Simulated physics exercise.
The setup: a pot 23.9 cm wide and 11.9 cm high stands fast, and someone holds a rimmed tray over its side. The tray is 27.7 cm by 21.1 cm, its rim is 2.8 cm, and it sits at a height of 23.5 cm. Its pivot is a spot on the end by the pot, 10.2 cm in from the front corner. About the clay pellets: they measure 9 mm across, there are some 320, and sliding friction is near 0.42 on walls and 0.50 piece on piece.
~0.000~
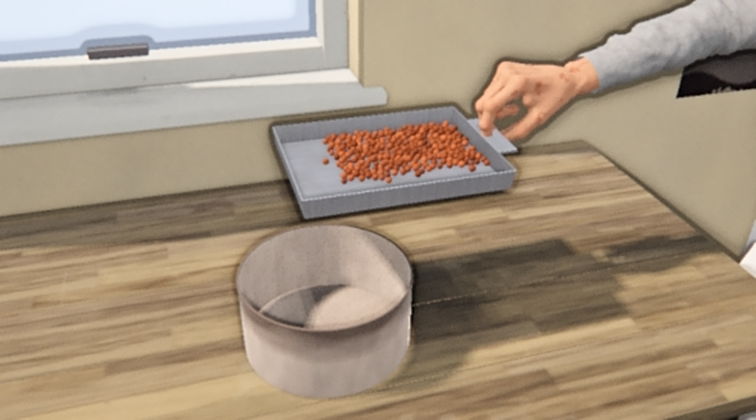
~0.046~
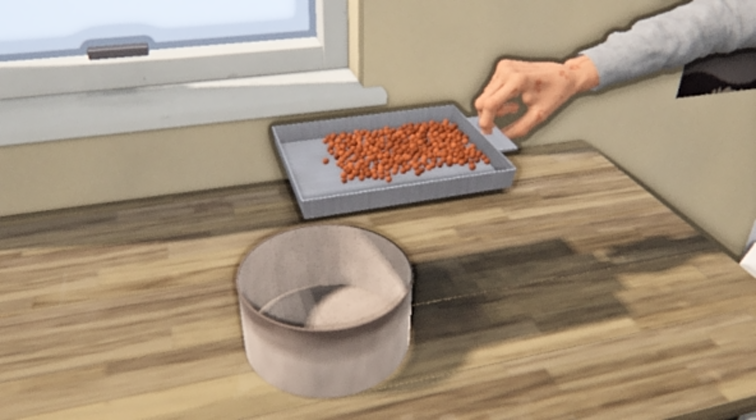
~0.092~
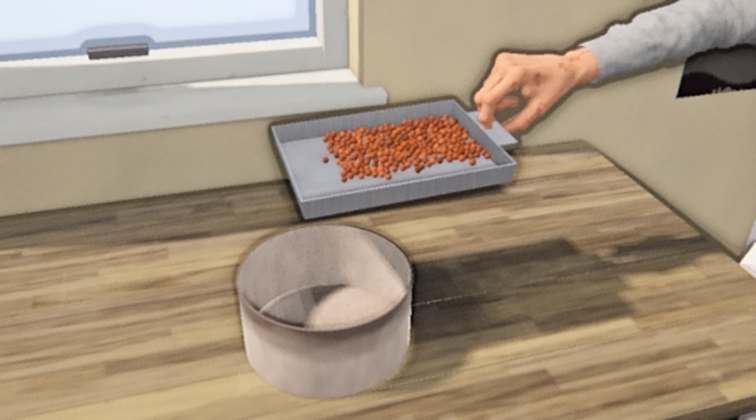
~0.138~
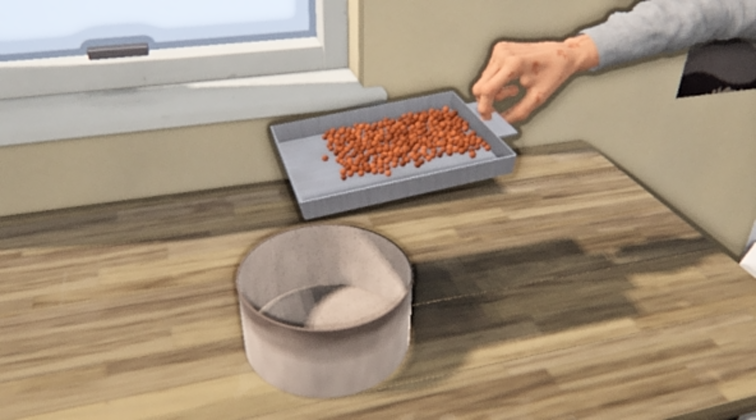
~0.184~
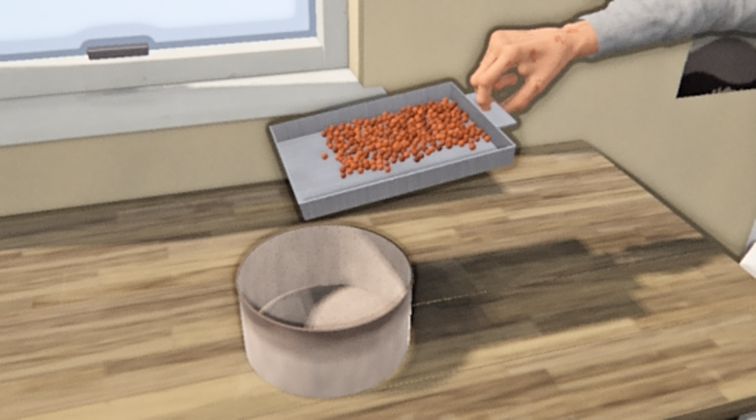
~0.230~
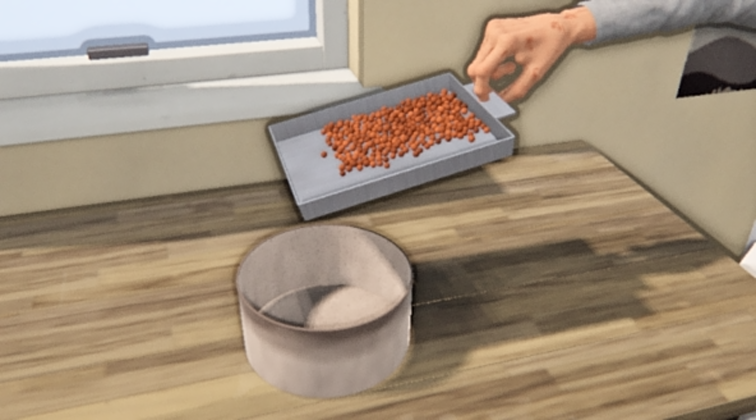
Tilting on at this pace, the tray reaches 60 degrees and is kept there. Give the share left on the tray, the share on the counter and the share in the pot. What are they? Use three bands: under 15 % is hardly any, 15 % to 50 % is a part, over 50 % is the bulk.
Shares - tray: The bulk; counter: Hardly any; pot: Hardly any.
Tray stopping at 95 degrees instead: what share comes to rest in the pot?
Roughly 60 %.
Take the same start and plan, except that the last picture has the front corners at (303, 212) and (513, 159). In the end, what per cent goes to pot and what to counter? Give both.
Pot 10; counter 0.
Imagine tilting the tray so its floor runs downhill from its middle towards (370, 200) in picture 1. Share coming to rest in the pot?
My guess is roughly 5 percent.
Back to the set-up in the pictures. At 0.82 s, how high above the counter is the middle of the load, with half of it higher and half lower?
Some 28 cm above the counter.
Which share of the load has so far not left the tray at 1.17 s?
Estimate: About 95 percent.
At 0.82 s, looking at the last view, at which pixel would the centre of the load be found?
Close to pixel (306, 147).
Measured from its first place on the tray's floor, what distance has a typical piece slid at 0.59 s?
It has moved some 5 cm from its start.
Then, at 0.59 s, tilt 35 degrees; the tray holds 100 %, the pot 0 %.
After 0.82 s, tilt 51 degrees; the tray holds 100 %, the pot 0 %.
Then, at 1.17 s, tilt 60 degrees; the tray holds 95 %, the pot 0 %.
By 1.9 s all is still; tray 95 %, counter 5 %, pot 0 %.
